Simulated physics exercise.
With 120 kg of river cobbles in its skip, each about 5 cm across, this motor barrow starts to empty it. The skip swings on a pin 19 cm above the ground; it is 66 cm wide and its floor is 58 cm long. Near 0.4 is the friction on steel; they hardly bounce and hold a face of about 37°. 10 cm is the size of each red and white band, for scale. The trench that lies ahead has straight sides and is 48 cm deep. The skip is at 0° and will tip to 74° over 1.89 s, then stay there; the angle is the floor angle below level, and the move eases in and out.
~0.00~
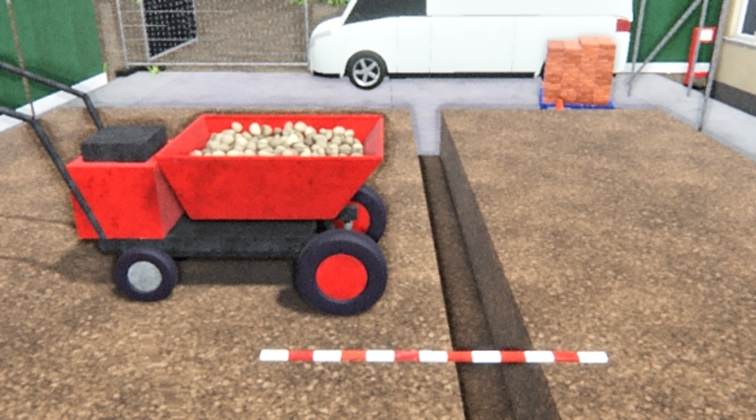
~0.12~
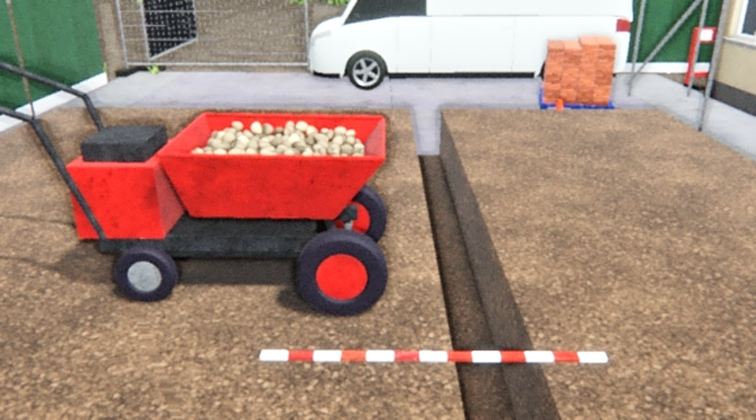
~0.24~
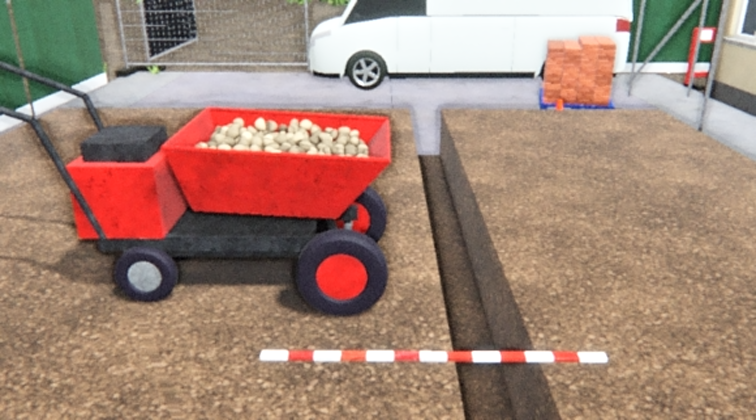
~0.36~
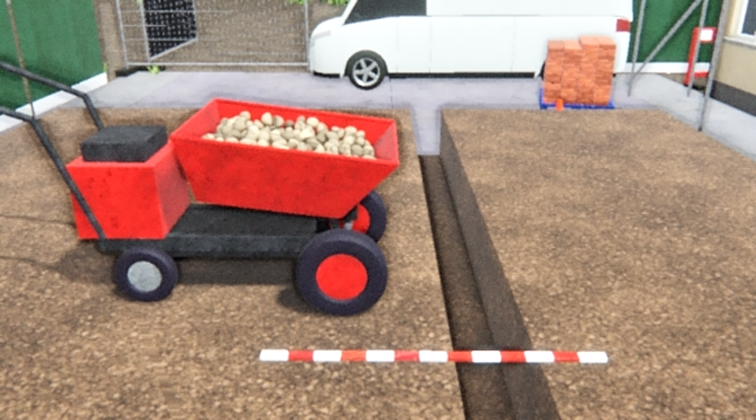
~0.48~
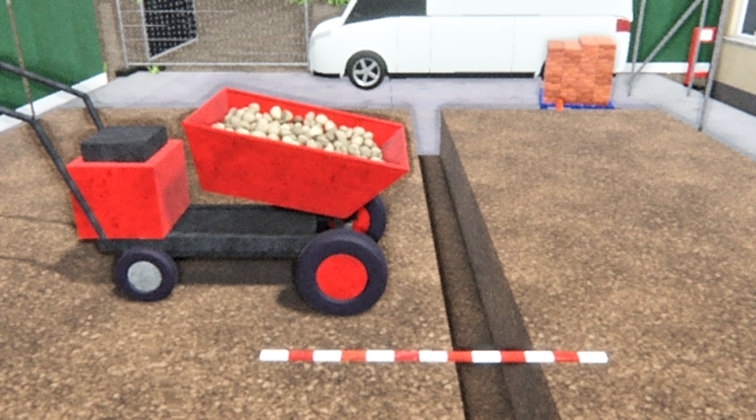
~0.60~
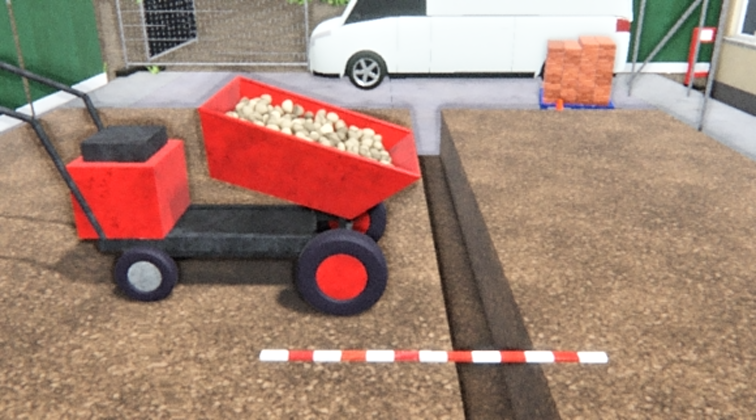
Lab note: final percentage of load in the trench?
Approx. 73 %.
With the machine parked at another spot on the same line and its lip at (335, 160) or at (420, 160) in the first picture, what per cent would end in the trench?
From the first place around 100 per cent, from the other around 35.
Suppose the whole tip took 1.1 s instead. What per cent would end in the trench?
Around 65 per cent would end in the trench.
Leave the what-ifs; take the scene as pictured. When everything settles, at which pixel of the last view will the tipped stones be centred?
I'd point to around (485, 346).
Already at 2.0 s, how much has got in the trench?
By that point it's something like 40 in a hundred.
After 1.4 s the floor is at 63°; 100 % in the skip; the foremost stones are at (466, 213).
After 2.0 s the floor is at 74°; 38 % in the skip, 40 % in the trench, 22 % past the trench; the foremost stones are at (600, 287).
After 2.3 s the floor is at 74°; 14 % in the skip, 58 % in the trench, 28 % past the trench; the foremost stones are at (660, 297).
After 4.3 s the floor is at 74°; 0 % in the skip, 73 % in the trench, 27 % past the trench; the foremost stones are at (677, 294).
